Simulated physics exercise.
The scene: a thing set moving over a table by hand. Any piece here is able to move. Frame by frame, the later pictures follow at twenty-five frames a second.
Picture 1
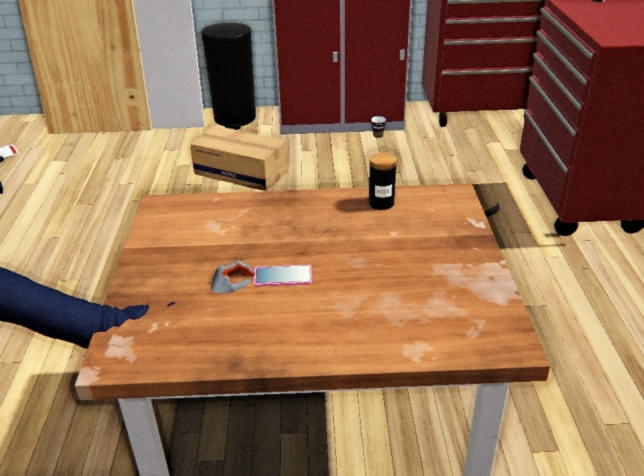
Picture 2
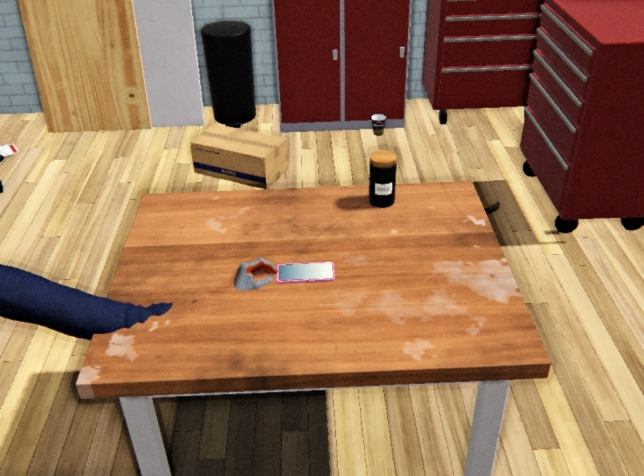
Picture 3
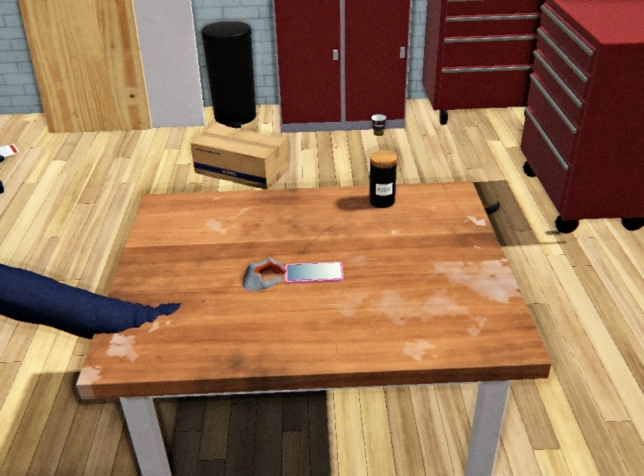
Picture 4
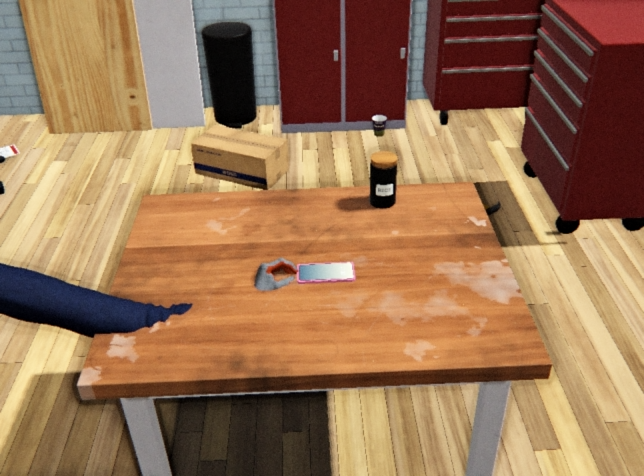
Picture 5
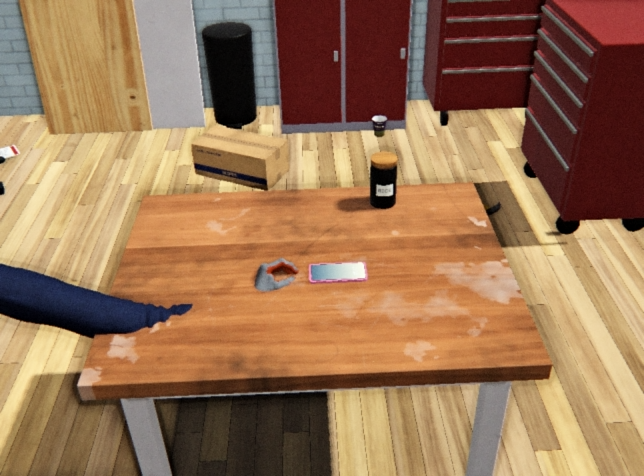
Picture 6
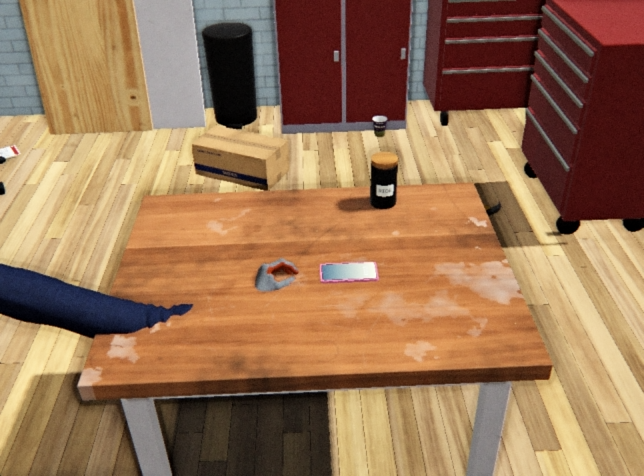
A pink-edged phone slides right across a worn wooden table in a workshop, seen from above by a still camera. A grey and red object touches its left end, a dark blue arm reaches in from the left, and a black jar with an orange lid stands at the back, before red cabinets. The arm and object move right with the phone, then stay still while it slides slightly farther, opening a gap.
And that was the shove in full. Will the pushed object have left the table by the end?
No, it is still on the table.
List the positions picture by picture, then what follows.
The first frame shows under the hand; pink phone (283, 275).
The second frame shows under the hand; pink phone (306, 273).
The third frame shows under the hand; pink phone (314, 273).
The fourth frame shows pink phone (326, 273).
The fifth frame shows pink phone (338, 273) shifted a little.
The sixth frame shows pink phone (349, 272) shifted a little.
Then, 0.10 s on from there, pink phone shifted about its own width near (368, 272).
Then, 0.60 s on from there, pink phone shifted about its own width near (378, 271).
In the end, moved from the start, pink phone. At the end, from the last picture's camera, pink phone near (378, 271).
